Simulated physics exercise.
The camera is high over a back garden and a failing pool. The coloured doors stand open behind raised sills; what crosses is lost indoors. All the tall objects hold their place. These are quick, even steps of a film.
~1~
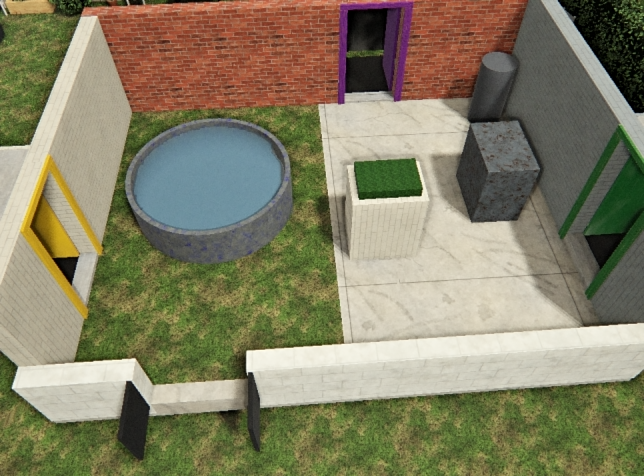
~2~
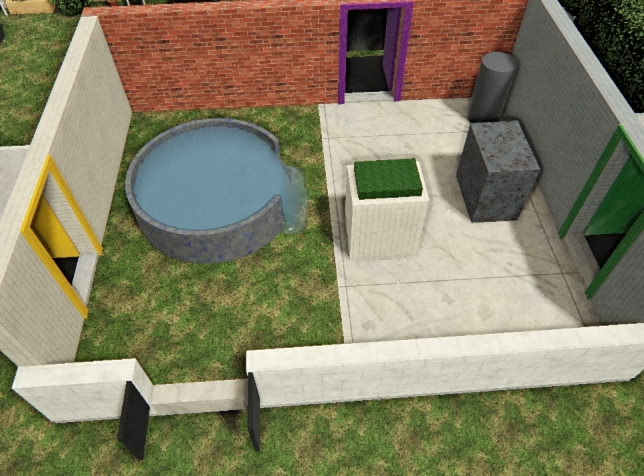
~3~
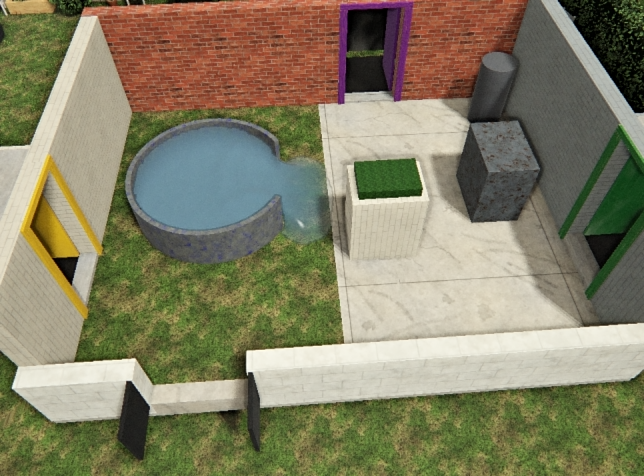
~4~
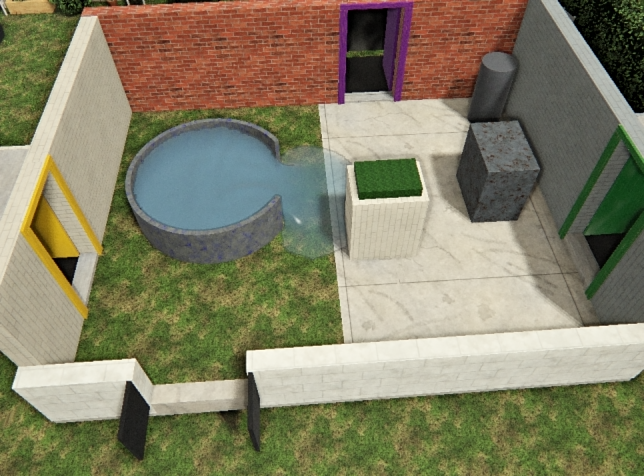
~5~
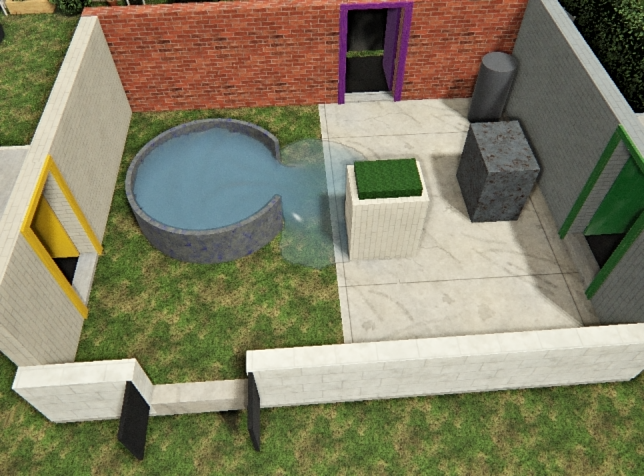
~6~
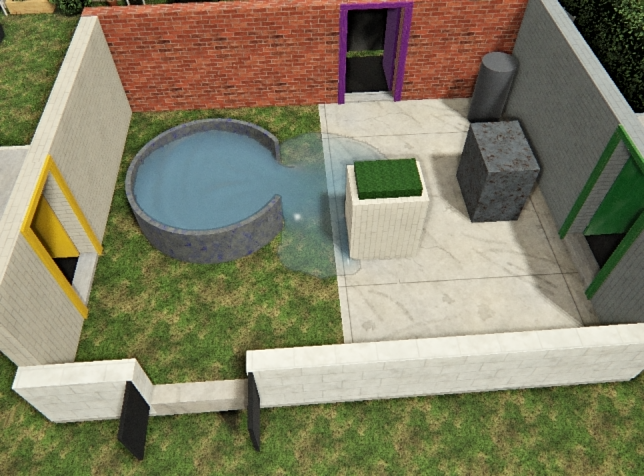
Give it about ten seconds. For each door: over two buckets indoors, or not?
In the end: The green door stays under that; the purple door takes more than that; the yellow door stays under that.
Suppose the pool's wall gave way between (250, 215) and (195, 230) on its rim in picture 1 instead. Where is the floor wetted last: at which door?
Last comes the purple-painted one.
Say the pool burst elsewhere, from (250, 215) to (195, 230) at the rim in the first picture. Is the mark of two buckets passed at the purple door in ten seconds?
Then: The purple one is under.
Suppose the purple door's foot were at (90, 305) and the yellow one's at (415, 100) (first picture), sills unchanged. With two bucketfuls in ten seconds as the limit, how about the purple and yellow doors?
In short: The purple one keeps below it, the yellow one passes that mark.
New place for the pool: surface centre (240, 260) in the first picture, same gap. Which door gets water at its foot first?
It is the green-painted one.
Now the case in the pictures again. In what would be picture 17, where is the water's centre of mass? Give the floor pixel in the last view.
At about (304, 195).
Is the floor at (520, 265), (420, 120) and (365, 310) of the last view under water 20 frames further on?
In that order: Under water, covered, awash.
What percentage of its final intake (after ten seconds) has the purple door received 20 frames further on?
Roughly 20 per cent.
A moment on, water covers 30 % of the floor; the green door not reached, the purple door not reached, the yellow door not reached.
Next, water covers 50 % of the floor; the green door not reached, the purple door under two buckets in, the yellow door not reached.
Then, water covers 65 % of the floor; the green door wet at the sill, nothing in, the purple door under two buckets in, the yellow door not reached.
Later, water covers 80 % of the floor; the green door under two buckets in, the purple door over two buckets in, the yellow door not reached.
In the end, water covers 90 % of the floor; the green door under two buckets in, the purple door over two buckets in, the yellow door not reached.
